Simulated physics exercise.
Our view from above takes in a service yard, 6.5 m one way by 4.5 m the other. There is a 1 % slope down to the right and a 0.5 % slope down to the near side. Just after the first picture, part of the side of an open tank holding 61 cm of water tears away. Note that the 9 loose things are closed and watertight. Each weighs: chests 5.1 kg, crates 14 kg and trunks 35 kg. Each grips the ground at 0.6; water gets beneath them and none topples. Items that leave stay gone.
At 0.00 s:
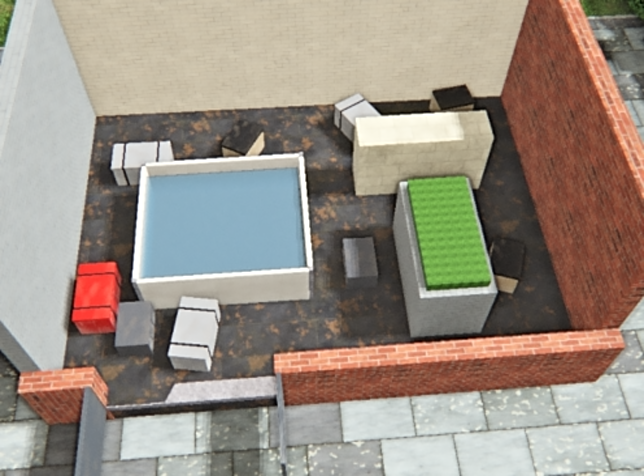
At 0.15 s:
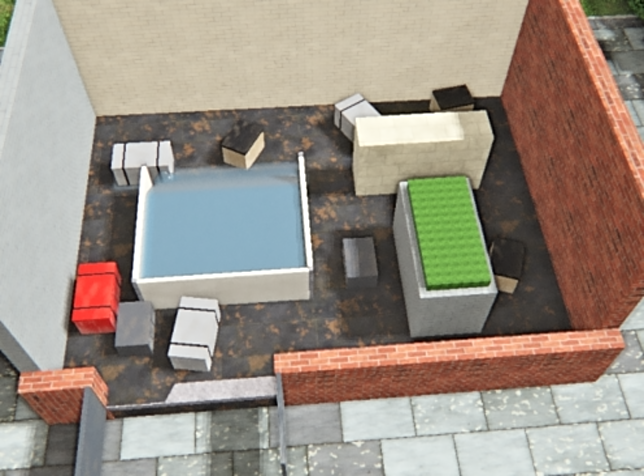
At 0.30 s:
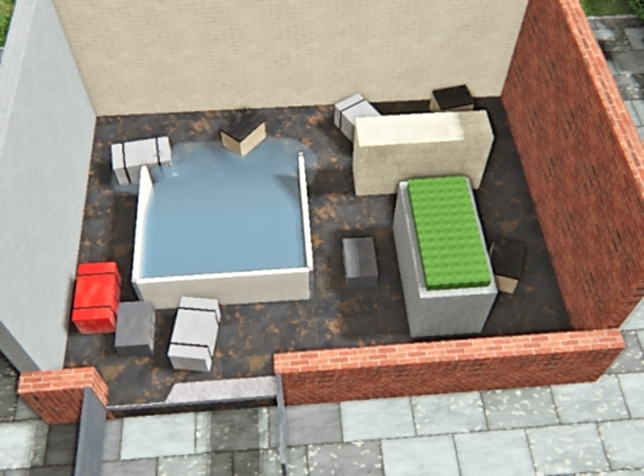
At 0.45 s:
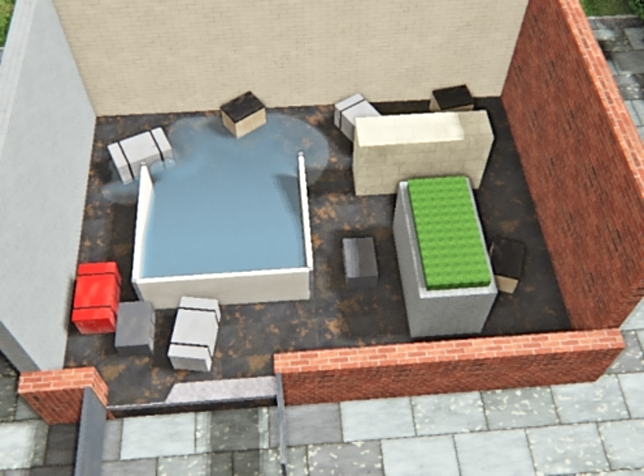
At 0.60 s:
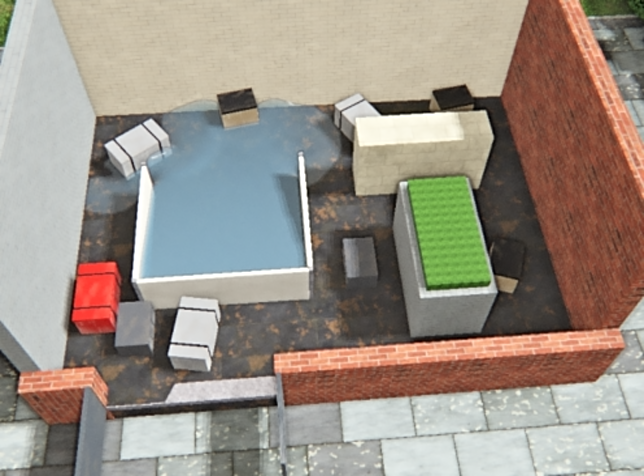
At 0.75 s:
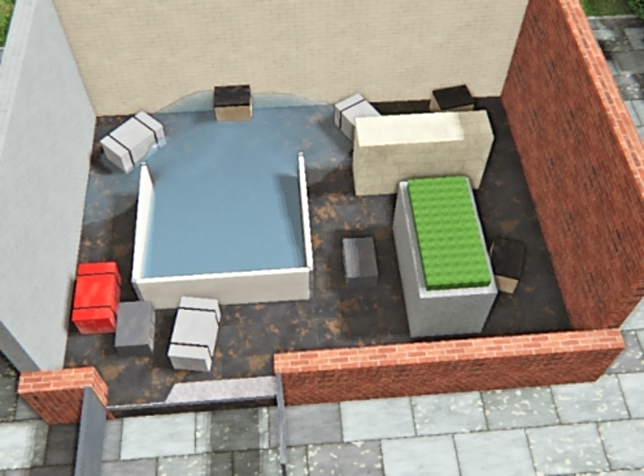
Water pouring from the torn far side of an open tank in a walled yard, pushing two crates while the red trunk stays still.
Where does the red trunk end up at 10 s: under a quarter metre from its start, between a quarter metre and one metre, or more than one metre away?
More than one metre from its start.
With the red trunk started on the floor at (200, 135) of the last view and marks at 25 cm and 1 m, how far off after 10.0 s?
As it turns out, it is swept away.
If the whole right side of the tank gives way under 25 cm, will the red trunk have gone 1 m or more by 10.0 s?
The red trunk remains where it was.
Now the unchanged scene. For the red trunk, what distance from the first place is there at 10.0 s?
Distance: Near 150 cm.
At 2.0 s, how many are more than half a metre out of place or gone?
By then the count is 3.
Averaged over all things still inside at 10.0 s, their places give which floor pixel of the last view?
It works out to somewhere near (376, 298) on the floor.
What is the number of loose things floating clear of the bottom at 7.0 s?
At that instant the tally stands at 4.
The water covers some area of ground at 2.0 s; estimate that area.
Roughly 13 m2 of it is wet.
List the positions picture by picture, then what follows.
The red trunk at (94, 291), on the bottom; 3.7 m2 under water; 0 of 9 have shifted, in the first picture.
The red trunk at (94, 291) rests on the ground; 4.7 m2 under water; 0 of 9 have shifted, in the second picture.
The red trunk at (94, 291), on the bottom; 5.8 m2 under water; 1 of 9 have shifted, in the third picture.
The red trunk at (94, 291) rests on the ground; water covers 7.3 m2; 2 of 9 have shifted, in the fourth picture.
The red trunk at (94, 291), on the bottom; water covers 8.5 m2; 2 of 9 have shifted, in the fifth picture.
The red trunk at (94, 291), on the bottom; water covers 8.9 m2; 2 of 9 have shifted, in the sixth picture.
After 2.0 s the red trunk is near (94, 291), 0.0 m from its start, aground; 0 of 9 are out; 2 afloat.
After 4.5 s the red trunk is near (106, 342), 0.8 m from its start, afloat; 1 of 9 are out; 6 afloat.
After 7.0 s the red trunk is near (180, 369), 1.6 m from its start, aground; 1 of 9 are out; 4 afloat.
After 10.0 s the red trunk is near (180, 368), 1.6 m from its start, aground; 1 of 9 are out; 5 afloat.
